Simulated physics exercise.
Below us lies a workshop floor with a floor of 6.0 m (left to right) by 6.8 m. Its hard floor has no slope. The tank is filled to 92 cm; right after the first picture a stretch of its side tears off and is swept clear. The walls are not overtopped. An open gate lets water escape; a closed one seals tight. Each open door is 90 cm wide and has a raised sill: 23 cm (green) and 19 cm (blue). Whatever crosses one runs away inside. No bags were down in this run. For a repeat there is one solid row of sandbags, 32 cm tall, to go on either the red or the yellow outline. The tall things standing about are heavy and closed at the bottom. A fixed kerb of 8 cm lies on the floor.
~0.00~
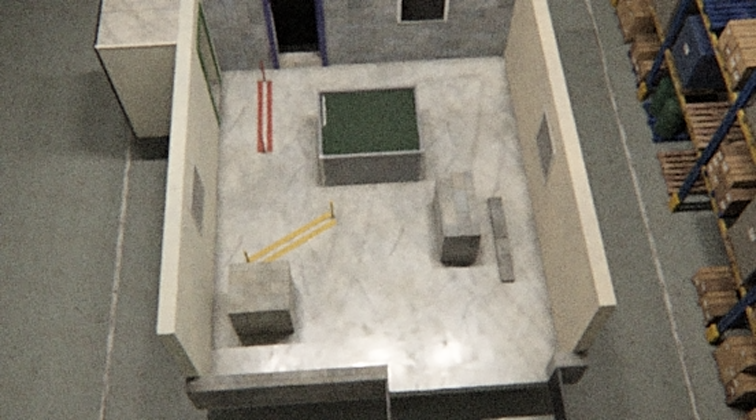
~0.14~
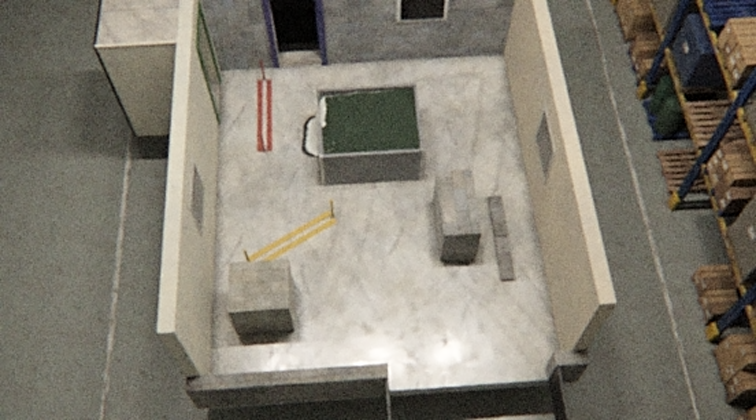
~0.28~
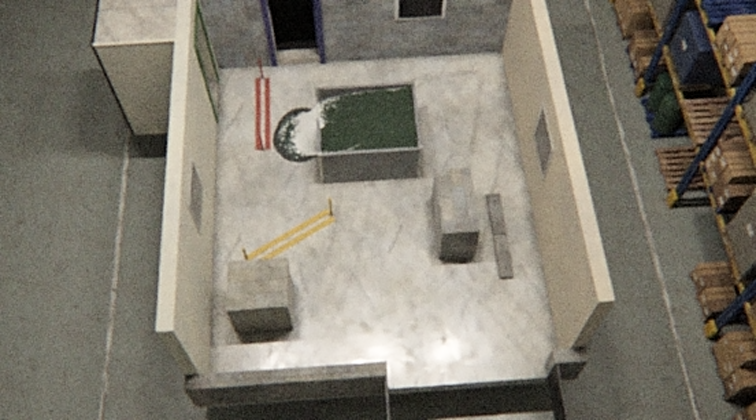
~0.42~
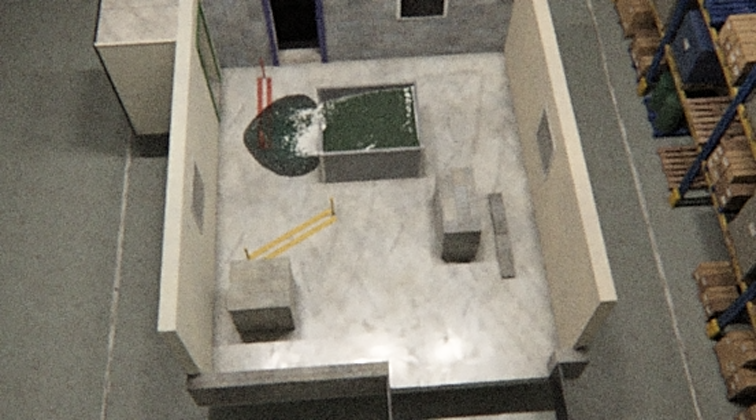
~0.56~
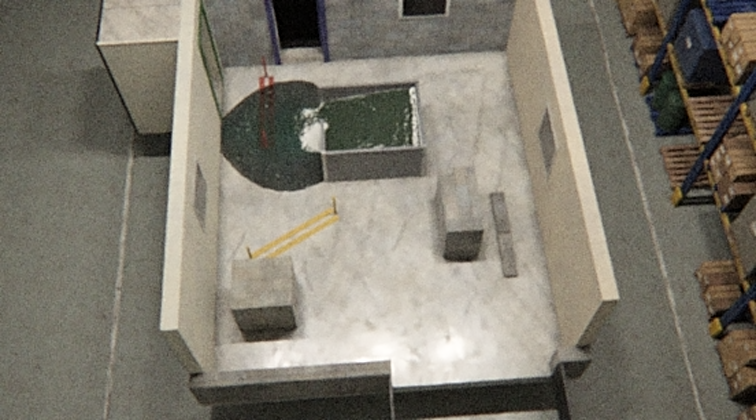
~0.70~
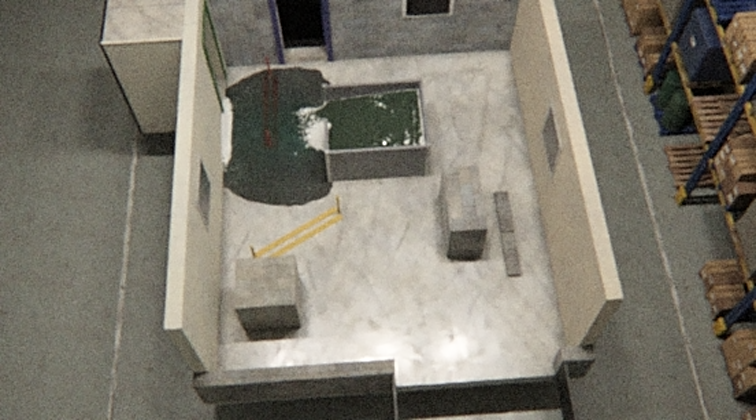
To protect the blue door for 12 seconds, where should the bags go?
Lay them on the yellow one.
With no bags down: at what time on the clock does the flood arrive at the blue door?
Arrival: Blue 0.8 s.
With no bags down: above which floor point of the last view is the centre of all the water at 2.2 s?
Around (315, 145).
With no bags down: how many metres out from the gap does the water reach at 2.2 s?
About 5.2 m.
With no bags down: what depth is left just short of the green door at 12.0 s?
Some 6.0 cm.
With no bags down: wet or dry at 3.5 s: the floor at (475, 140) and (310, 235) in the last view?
In turn: Still dry, under water.
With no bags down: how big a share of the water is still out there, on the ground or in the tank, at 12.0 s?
Some 86 per cent remains.
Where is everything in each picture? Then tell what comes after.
In the first picture, still water, 92 cm deep, in the tank at (369, 123).
In the second picture, the front is at a hidden place, 0.5 m from the gap at (322, 125); 0.2 m2 of floor is under water; 92 cm left at the back of the tank.
In the third picture, the front is at (278, 143), 0.9 m from the gap at (321, 126); 0.8 m2 of floor is under water; 91 cm left at the back of the tank.
In the fourth picture, the front is at (249, 132), 1.5 m from the gap at (323, 126); 2.0 m2 of floor is under water; 86 cm left at the back of the tank.
In the fifth picture, the front is at (221, 126), 2.1 m from the gap at (325, 125); 4.0 m2 of floor is under water; 78 cm left at the back of the tank.
In the sixth picture, water pours out at (328, 124) and has run 2.4 m, to (226, 94); typically 5 cm deep outside, 79 cm at the tank's back.
After 1.4 s water covers 20 % of the floor and is deepest (55 cm) near (227, 73) in the run without bags; in at the blue door, 0 L with no bags, 27 L with the row on red, 0 L on yellow.
After 2.2 s water covers 25 % of the floor and is deepest (38 cm) near (225, 123) in the run without bags; in at the blue door, 0 L with no bags, 86 L with the row on red, 0 L on yellow.
After 3.5 s water covers 50 % of the floor and is deepest (30 cm) near (227, 73) in the run without bags; in at the blue door, 0 L with no bags, 131 L with the row on red, 0 L on yellow.
After 7.0 s water covers 95 % of the floor and is deepest (14 cm) near (506, 84) in the run without bags; in at the blue door, 0 L with no bags, 147 L with the row on red, 0 L on yellow.
After 12.0 s water covers 95 % of the floor and is deepest (10 cm) near (516, 189) in the run without bags; in at the blue door, 0 L with no bags, 148 L with the row on red, 0 L on yellow.
